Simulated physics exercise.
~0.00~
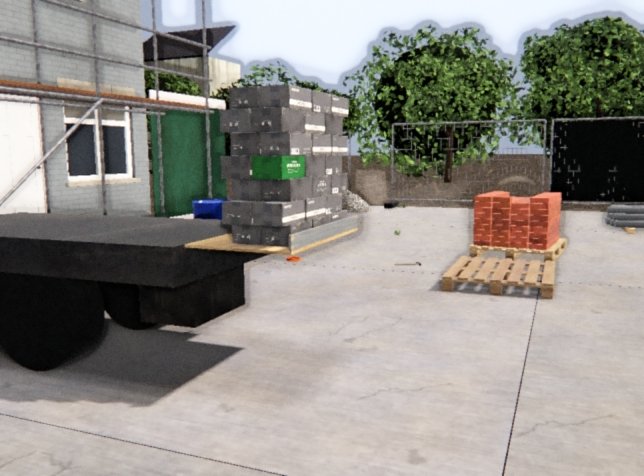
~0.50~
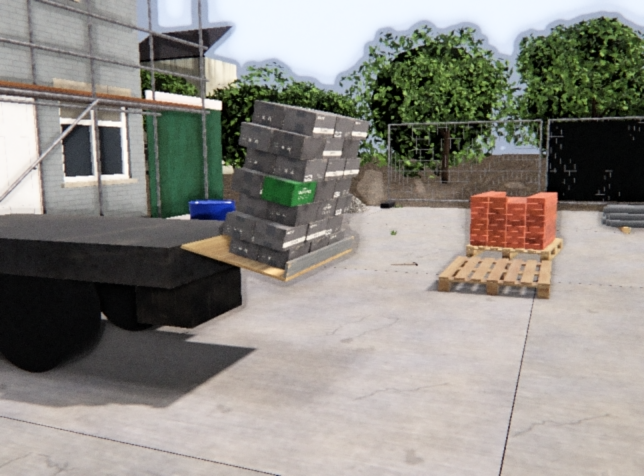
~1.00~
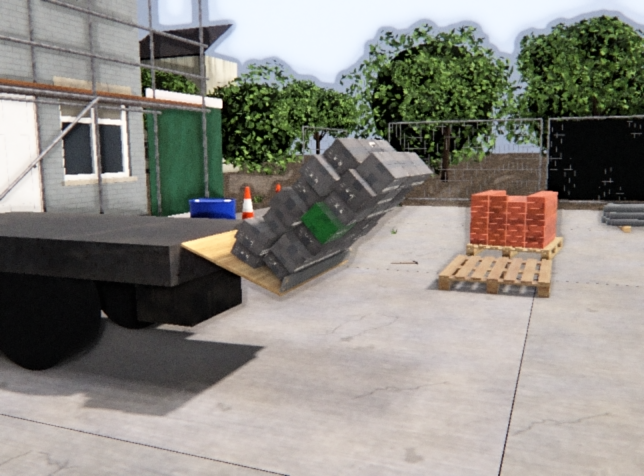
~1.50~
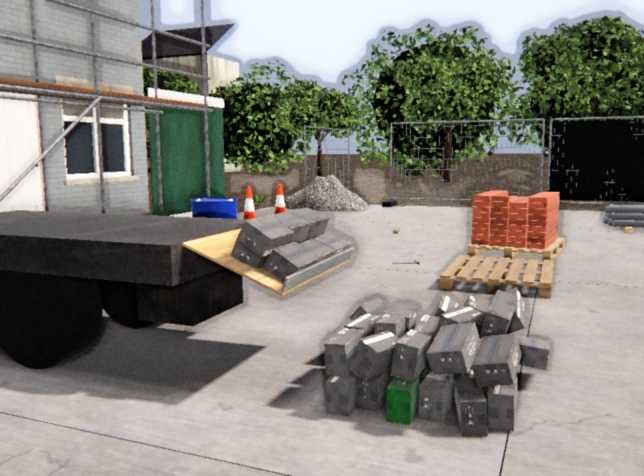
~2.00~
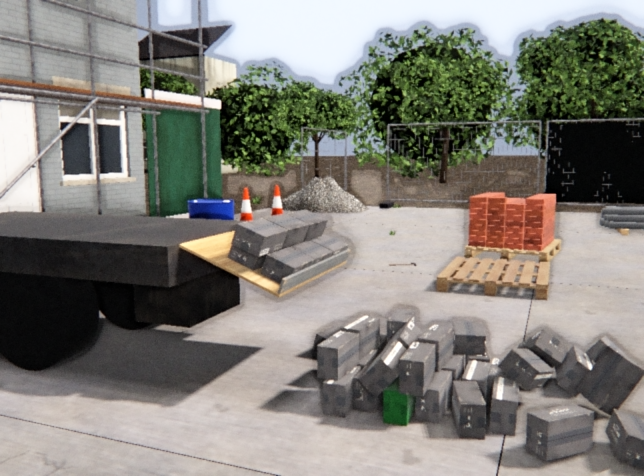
A tall stack of grey boxes with one green one leaned over as the flap behind a flatbed tilted down, then toppled to the right and spilled across the concrete, leaving the green box on the ground and only a few still on the flap.
